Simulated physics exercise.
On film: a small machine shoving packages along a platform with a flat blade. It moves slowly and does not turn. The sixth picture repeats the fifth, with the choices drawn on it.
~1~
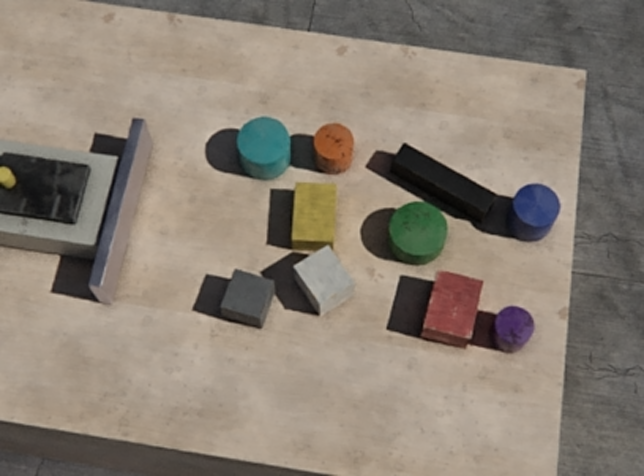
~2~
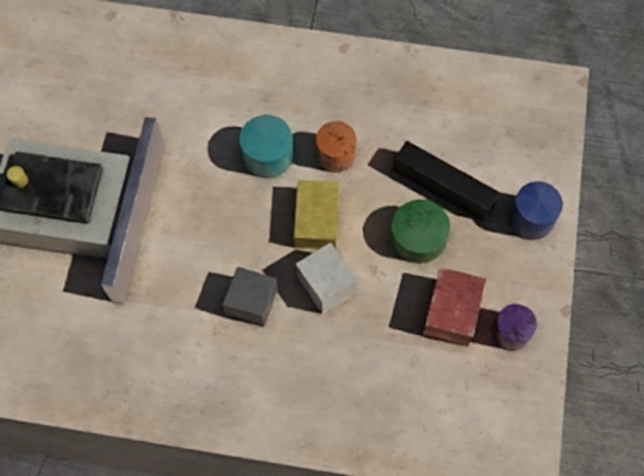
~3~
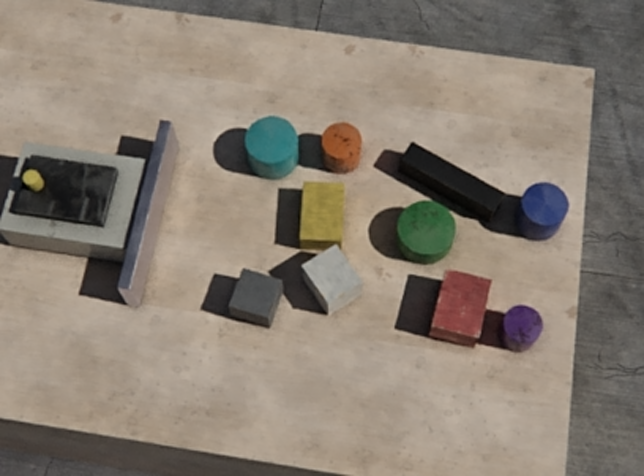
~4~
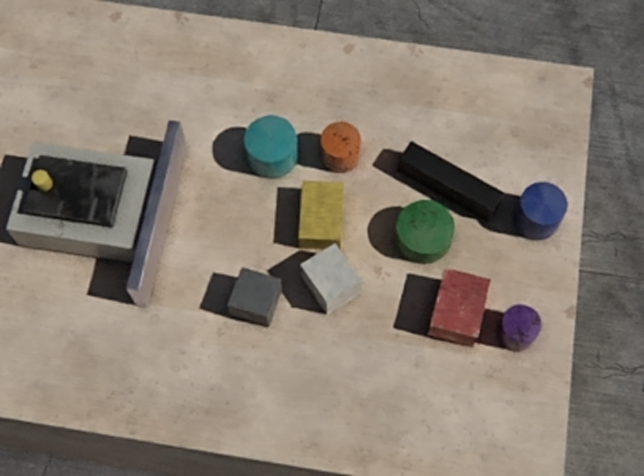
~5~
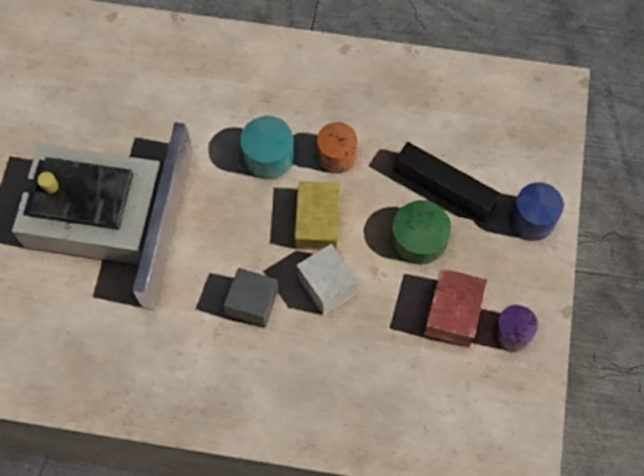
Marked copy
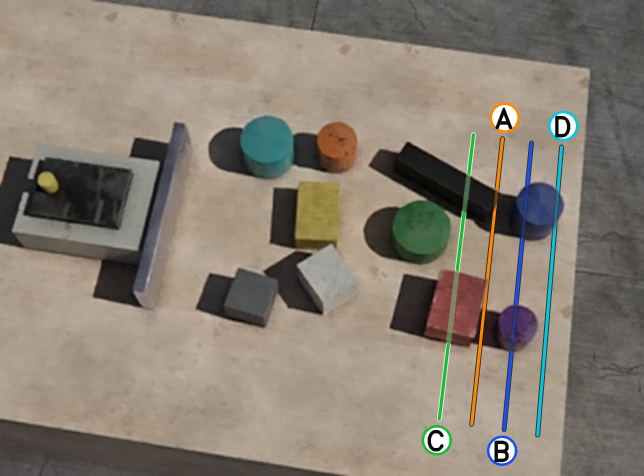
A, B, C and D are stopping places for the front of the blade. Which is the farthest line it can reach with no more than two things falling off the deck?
Line A.
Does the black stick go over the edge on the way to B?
No.
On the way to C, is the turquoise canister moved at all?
By then, yes.
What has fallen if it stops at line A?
The purple canister goes over.
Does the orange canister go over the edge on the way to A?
No.
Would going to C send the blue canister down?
No.
On the copy, A at (488, 274); B at (519, 278); C at (457, 269); D at (550, 283).
On A. First, robot (205, 211); orange canister (371, 145); turquoise canister (325, 148).
Then, robot (321, 228); purple canister (528, 341); red crate (480, 323).
Finally, robot (415, 242); purple canister over the edge; red crate (566, 341); one fallen.
By contrast, B drops three; C is within the limit but short; D drops six.
